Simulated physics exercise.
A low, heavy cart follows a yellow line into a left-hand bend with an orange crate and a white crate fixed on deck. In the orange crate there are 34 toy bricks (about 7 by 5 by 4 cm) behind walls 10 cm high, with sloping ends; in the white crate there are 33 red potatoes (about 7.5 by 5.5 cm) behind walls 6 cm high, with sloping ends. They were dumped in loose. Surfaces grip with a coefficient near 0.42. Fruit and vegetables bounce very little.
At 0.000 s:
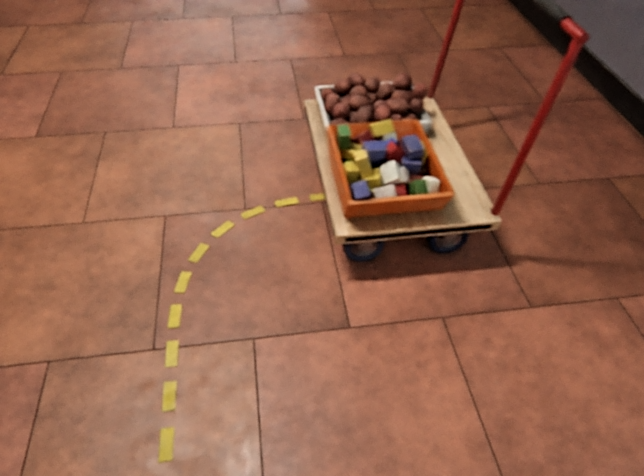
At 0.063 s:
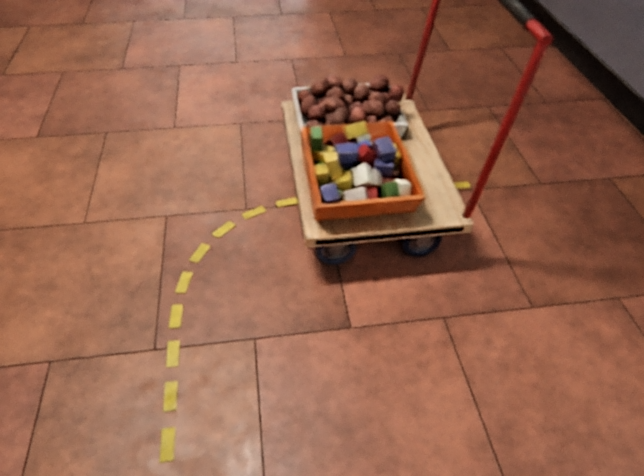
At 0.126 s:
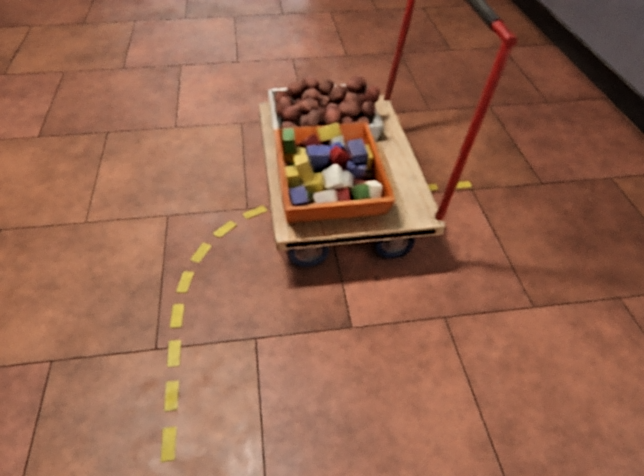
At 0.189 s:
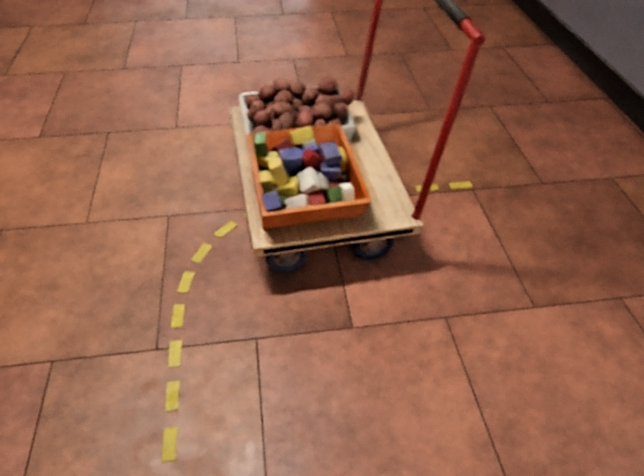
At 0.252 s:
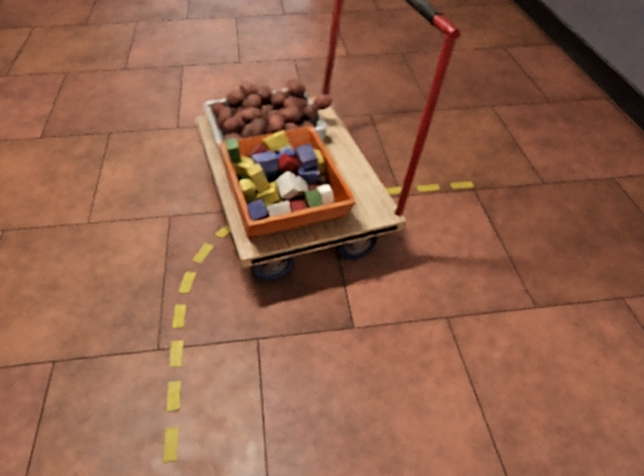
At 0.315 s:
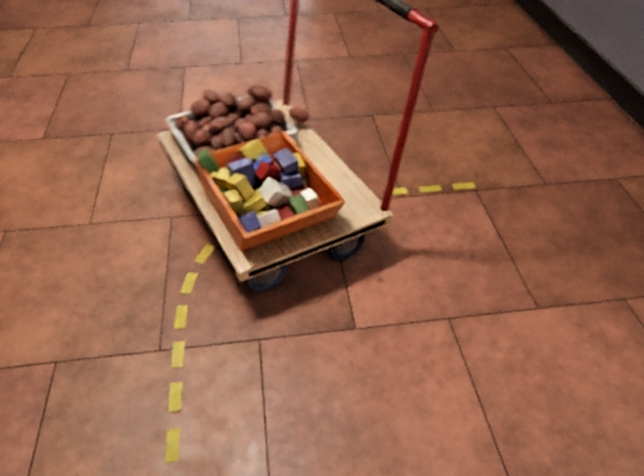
Wooden cart with red handle carrying crates of toy bricks and potatoes, rolling left across a tiled floor, then starting to turn.
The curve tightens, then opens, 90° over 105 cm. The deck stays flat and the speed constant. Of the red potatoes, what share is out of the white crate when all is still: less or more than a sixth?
The white crate loses over a sixth of its red potatoes.
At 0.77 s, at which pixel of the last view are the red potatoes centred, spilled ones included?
Near (52, 307).
After 0.44 s, orange crate 34 in, 0 out and white crate 30 in, 3 out.
After 0.57 s, orange crate 34 in, 0 out and white crate 25 in, 8 out.
After 0.77 s, orange crate 34 in, 0 out and white crate 25 in, 8 out.
When it is over (at 1.23 s), orange crate 34 in, 0 out and white crate 23 in, 10 out. Asked share, 10 of 33, 30 per cent.
